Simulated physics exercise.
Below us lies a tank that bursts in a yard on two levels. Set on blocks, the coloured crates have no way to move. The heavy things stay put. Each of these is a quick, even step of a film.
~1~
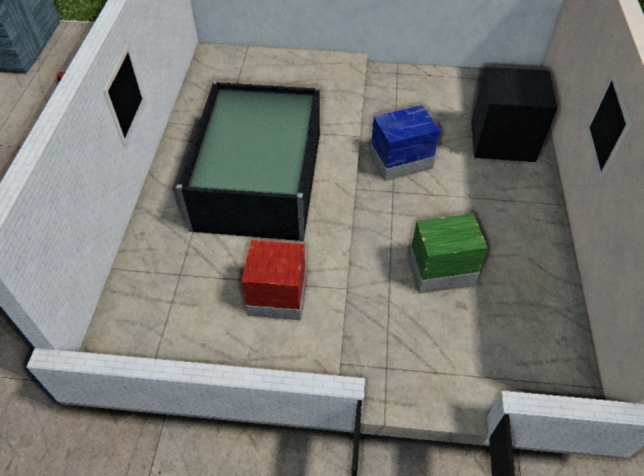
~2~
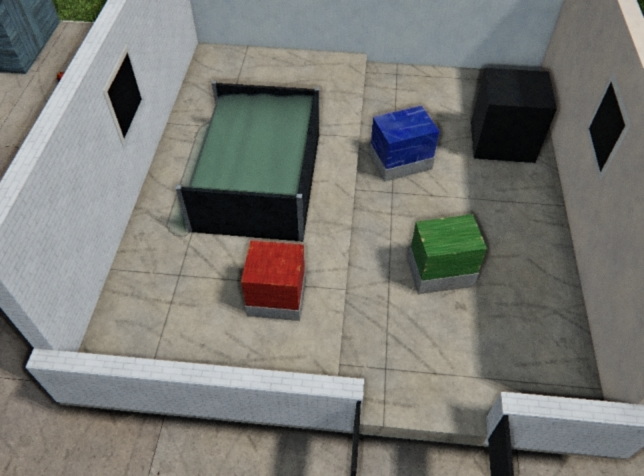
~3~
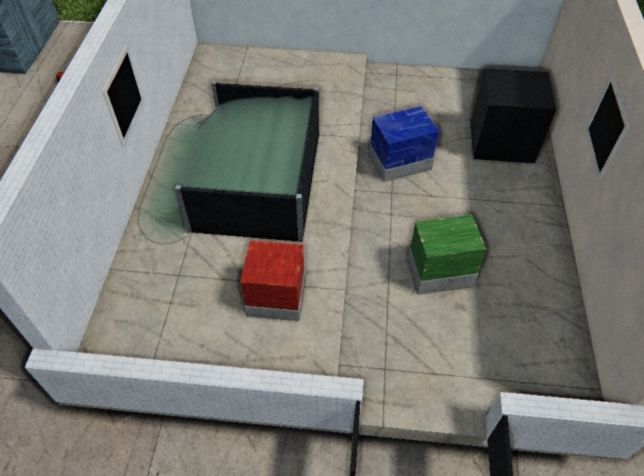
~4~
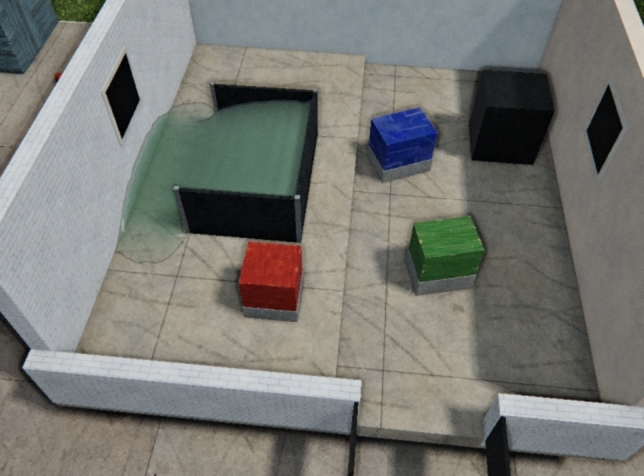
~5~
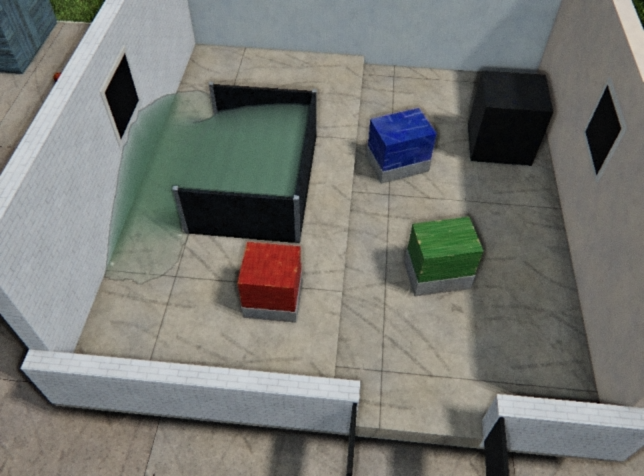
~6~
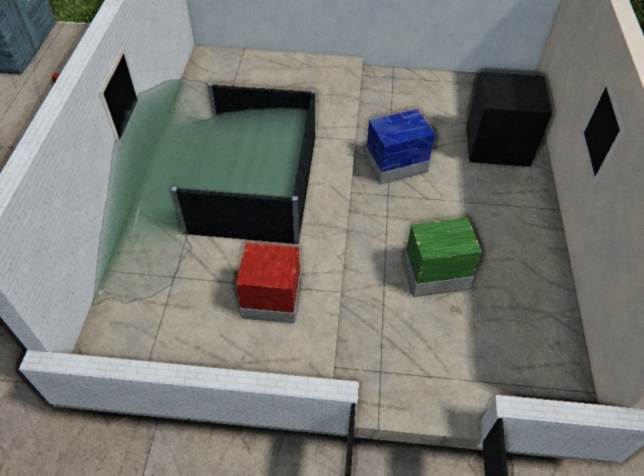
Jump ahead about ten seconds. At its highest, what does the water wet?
In order: Red crate: Spared. Green crate: Spared. Blue crate: Spared.
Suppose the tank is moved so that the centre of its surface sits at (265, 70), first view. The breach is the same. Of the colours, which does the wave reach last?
I'd go with the one in blue.
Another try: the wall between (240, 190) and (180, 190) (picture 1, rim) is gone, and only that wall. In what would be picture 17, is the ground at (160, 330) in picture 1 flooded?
There: Under water.
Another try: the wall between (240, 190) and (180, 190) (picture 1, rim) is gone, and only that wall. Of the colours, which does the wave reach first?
That would be the red-painted one.
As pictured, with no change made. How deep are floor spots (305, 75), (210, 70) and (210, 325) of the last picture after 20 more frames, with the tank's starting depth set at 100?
Going place by place: 12 %, 20 % and 12 %.
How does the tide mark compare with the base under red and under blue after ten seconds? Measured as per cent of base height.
60 and 40 %, roughly.
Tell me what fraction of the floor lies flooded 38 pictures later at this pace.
Around 90 percent, give or take.
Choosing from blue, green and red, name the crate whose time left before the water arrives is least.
It is the red one.
A moment on, water covers 20 % of the floor; the red crate not reached, the green crate not reached, the blue crate not reached.
Next, water covers 30 % of the floor; the red crate water round its plinth, the green crate not reached, the blue crate not reached.
Then, water covers 65 % of the floor; the red crate water round its plinth, the green crate water round its plinth, the blue crate water round its plinth.
Later, water covers 90 % of the floor; the red crate water round its plinth, the green crate water round its plinth, the blue crate water round its plinth.
In the end, water covers 95 % of the floor; the red crate stayed above the water, the green crate stayed above the water, the blue crate stayed above the water.
